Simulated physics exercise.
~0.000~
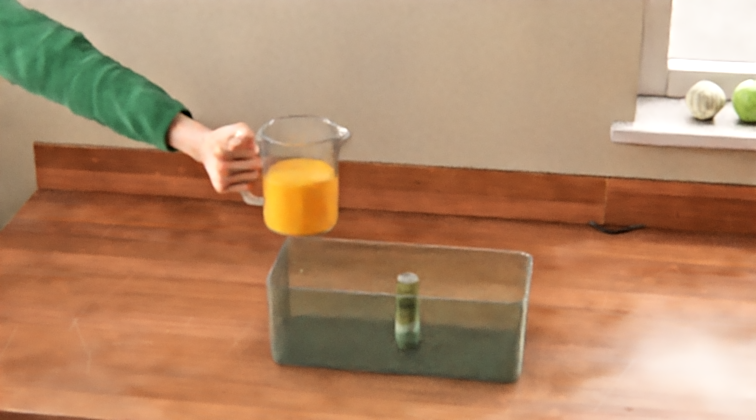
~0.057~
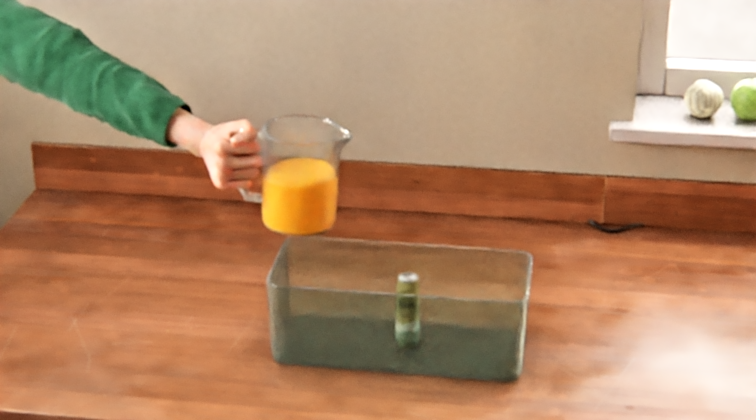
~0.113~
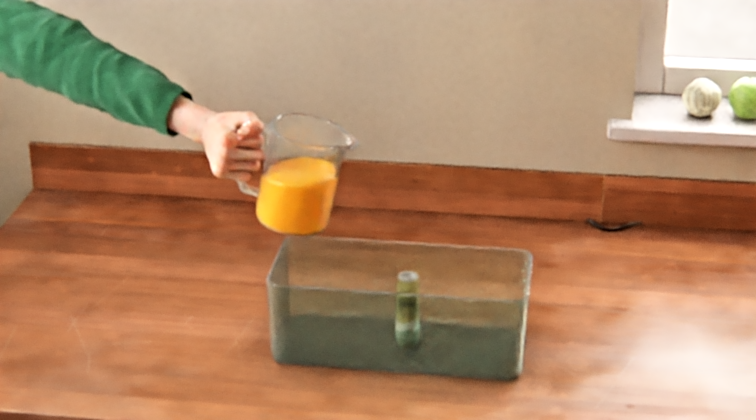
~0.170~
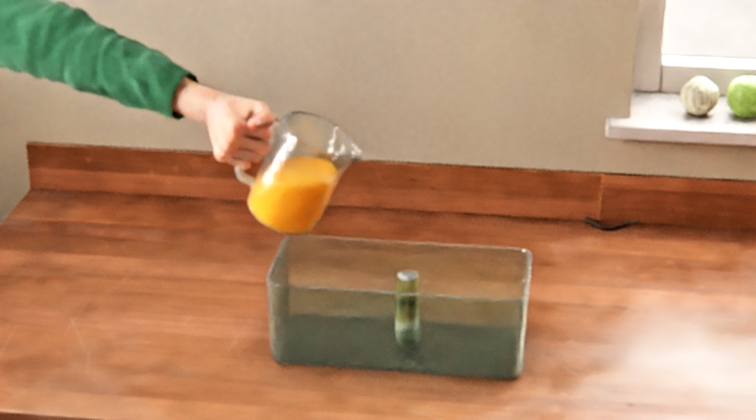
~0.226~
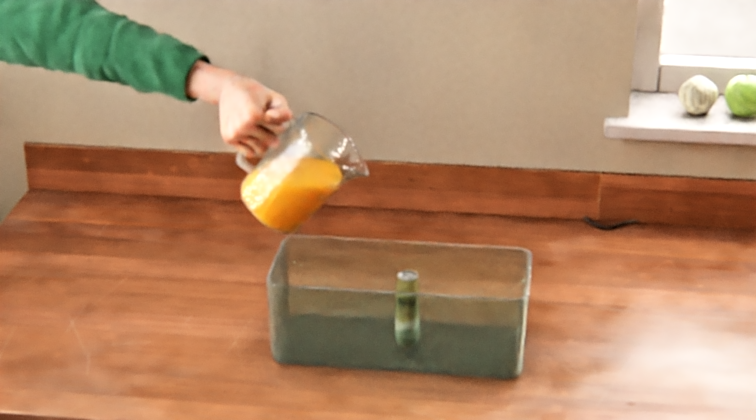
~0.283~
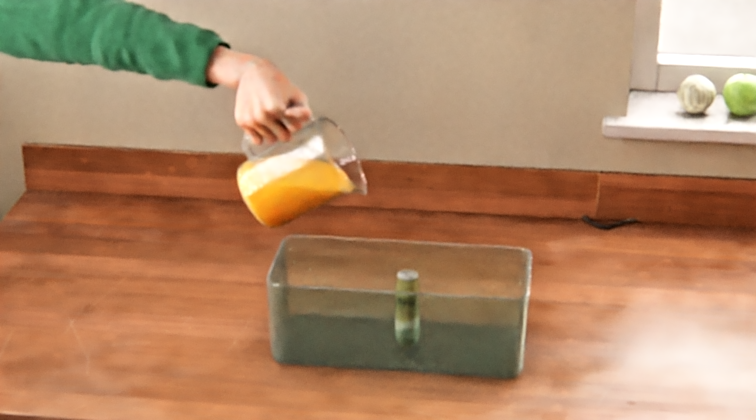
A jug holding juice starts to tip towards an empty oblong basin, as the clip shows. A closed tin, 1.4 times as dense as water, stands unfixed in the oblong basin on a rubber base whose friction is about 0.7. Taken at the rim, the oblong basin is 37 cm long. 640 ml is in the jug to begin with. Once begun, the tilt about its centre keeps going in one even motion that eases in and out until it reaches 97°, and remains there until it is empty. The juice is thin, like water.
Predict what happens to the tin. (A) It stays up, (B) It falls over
B.
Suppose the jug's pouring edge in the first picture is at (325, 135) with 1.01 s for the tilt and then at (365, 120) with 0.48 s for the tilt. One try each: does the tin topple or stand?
In the first try it remains standing; in the second it remains standing.
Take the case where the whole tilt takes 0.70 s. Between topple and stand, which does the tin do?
The tin tips over.
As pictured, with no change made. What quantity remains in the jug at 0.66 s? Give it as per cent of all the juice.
About 32 per cent.
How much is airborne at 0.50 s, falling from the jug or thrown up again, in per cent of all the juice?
Roughly 20 percent.
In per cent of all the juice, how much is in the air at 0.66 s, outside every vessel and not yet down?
About 20 % of the total.
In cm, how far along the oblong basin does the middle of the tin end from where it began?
Some 8.0 cm.
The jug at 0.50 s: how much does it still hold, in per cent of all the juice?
Roughly 72 percent.
By 0.50 s the tilt is 97° and 71 per cent is still to pour; the tin stands where it began.
By 0.66 s the tilt is 97° and 33 per cent is still to pour; the tin leans 13°.
By 0.83 s the tilt is 97° and 15 per cent is still to pour; the tin lies on its side.
By 1.01 s the tilt is 97° and 6 per cent is still to pour; the tin lies on its side.
At rest the tin lies on its side.
